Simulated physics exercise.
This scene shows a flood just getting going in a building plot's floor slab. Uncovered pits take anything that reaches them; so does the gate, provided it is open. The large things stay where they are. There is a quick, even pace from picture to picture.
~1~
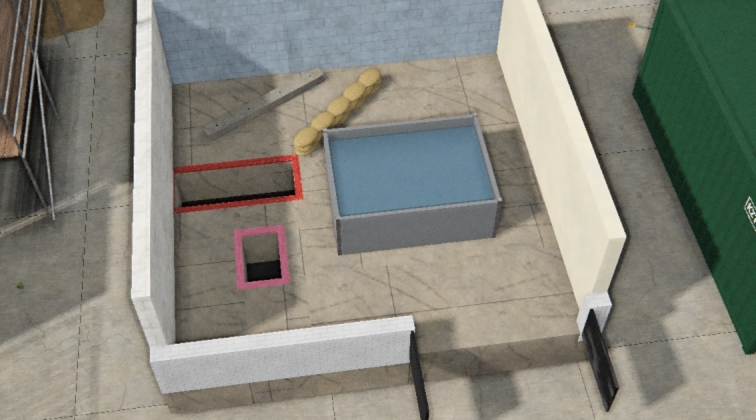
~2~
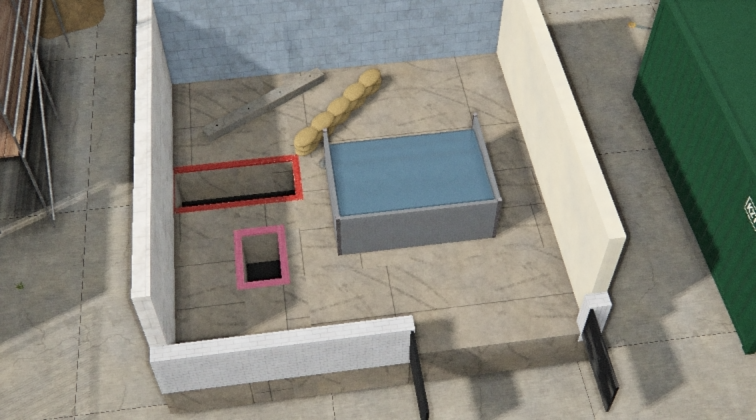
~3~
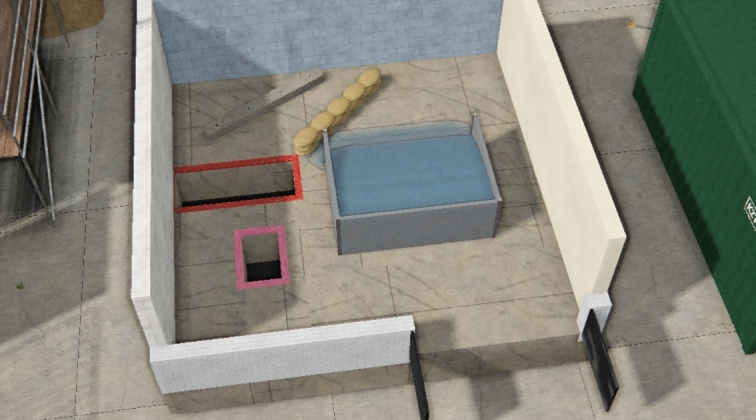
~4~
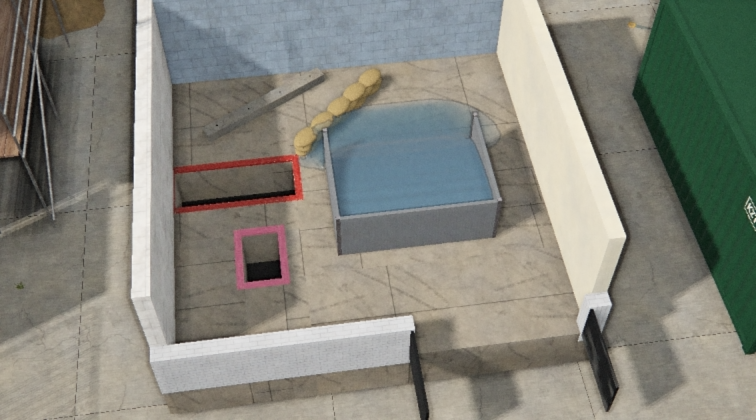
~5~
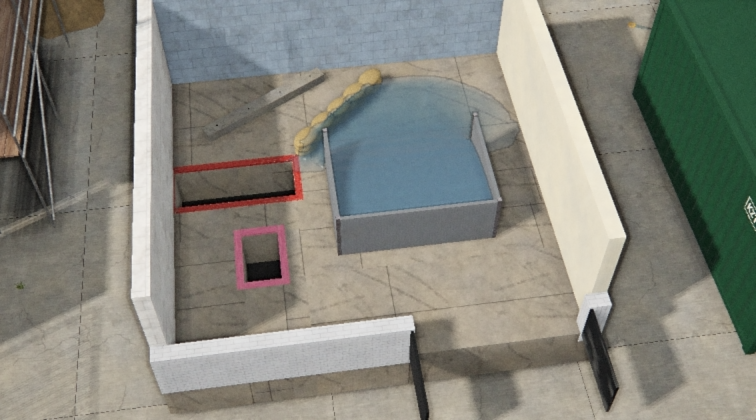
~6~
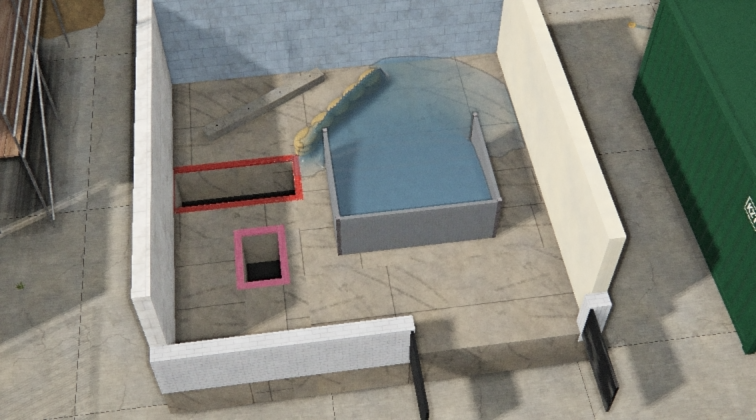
On a walled concrete floor, water pours from the tank's far side and spreads outward.
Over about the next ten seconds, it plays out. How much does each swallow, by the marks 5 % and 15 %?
The gate soaks up a great deal - past fifteen per cent; the pink pit soaks up scarcely any - beneath five per cent; the red pit soaks up a great deal - past fifteen per cent.
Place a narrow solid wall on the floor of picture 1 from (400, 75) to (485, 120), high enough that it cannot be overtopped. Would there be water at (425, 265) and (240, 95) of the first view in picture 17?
First spot not reached; second spot swamped.
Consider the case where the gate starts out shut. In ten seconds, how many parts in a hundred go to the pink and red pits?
I'd put pink at 8 per cent and red at 25 per cent.
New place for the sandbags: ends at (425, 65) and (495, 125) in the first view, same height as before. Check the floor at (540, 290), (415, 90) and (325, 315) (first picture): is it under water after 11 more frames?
Taken one by one - unaffected; inundated; unaffected.
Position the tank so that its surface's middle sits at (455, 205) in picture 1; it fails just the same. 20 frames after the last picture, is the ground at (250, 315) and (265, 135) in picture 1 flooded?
Spared, submerged.
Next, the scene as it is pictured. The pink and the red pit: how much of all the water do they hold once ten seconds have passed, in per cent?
About 2 and 20 per cent.
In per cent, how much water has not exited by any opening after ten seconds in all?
Near 52 in a hundred.
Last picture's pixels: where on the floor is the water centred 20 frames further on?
At roughly (417, 145).
A moment on, water covers 30 % of the floor; the gate 0 %, the pink pit 0 %, the red pit 1 %.
Next, water covers 40 % of the floor; the gate 0 %, the pink pit 0 %, the red pit 2 %.
Then, water covers 65 % of the floor; the gate 2 %, the pink pit 0 %, the red pit 5 %.
Later, water covers 65 % of the floor; the gate 18 %, the pink pit 1 %, the red pit 14 %.
In the end, water covers 65 % of the floor; the gate 26 %, the pink pit 1 %, the red pit 21 %.
